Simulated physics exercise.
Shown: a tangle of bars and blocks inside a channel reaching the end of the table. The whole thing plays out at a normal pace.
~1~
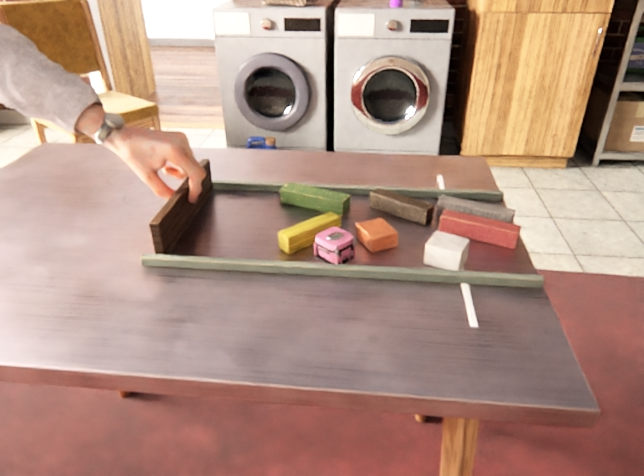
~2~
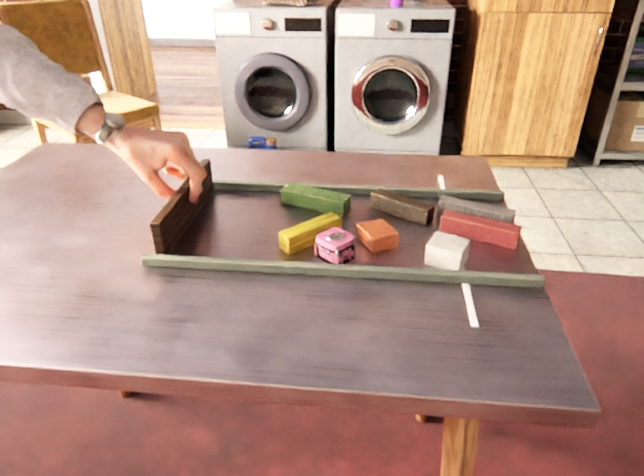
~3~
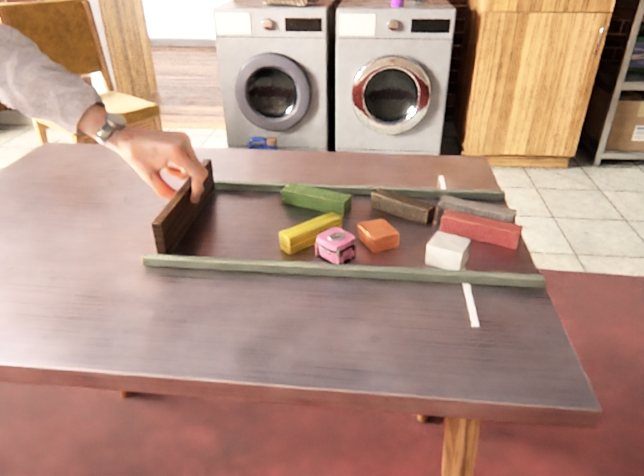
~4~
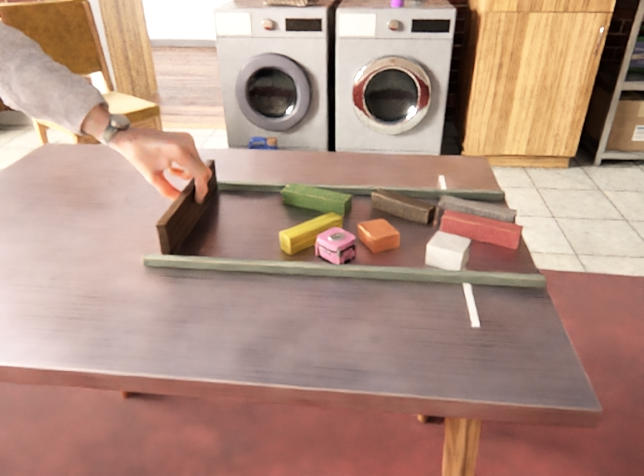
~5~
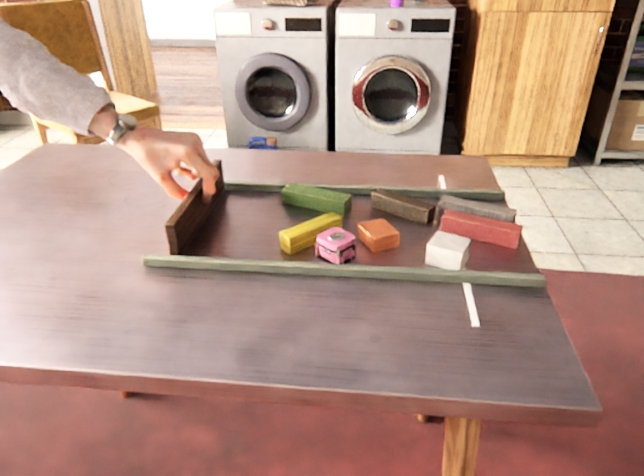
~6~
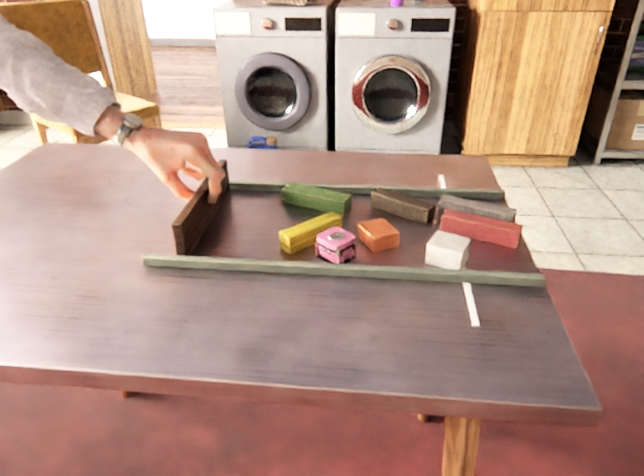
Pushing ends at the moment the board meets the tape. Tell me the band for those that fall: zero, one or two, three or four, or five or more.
The table loses one piece, perhaps two.
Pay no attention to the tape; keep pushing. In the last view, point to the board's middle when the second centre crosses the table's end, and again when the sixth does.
Earlier crossing: About (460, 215); later crossing: About (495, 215).
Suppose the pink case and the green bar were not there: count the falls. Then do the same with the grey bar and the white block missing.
Taking the two tries in turn, it comes to 0 and 1.
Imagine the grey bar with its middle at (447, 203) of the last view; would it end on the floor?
So the grey bar keeps its spot.
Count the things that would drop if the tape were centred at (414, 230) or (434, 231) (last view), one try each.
Try by try, 0 and 0.
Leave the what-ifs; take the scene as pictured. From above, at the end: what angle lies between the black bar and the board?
Near 25 degrees.
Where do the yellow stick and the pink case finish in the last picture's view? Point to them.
In the last picture the yellow stick sits around (465, 232) and the pink case around (479, 259).
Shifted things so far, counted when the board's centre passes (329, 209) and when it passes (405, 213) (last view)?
The number moved is 3 and then 8.
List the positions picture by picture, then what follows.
Grey bar (475, 213); red bar (479, 229); white block (447, 252); board (186, 204); tape (453, 233), in the first frame.
Red bar (480, 229); green bar (316, 199), in the second frame.
White block (448, 252); black bar (402, 206), in the third frame.
Grey bar (477, 214); board (191, 204), in the fourth frame.
Red bar (480, 229); orange block (378, 235), in the fifth frame.
Grey bar (476, 213); red bar (480, 228); white block (448, 251); board (205, 204); tape (454, 232), in the sixth frame.
Soon after, none off yet; grey bar at rest near (476, 213); red bar at rest near (480, 228); white block at rest near (448, 251).
In the end, the number that fall off is one or two; gone, red bar.
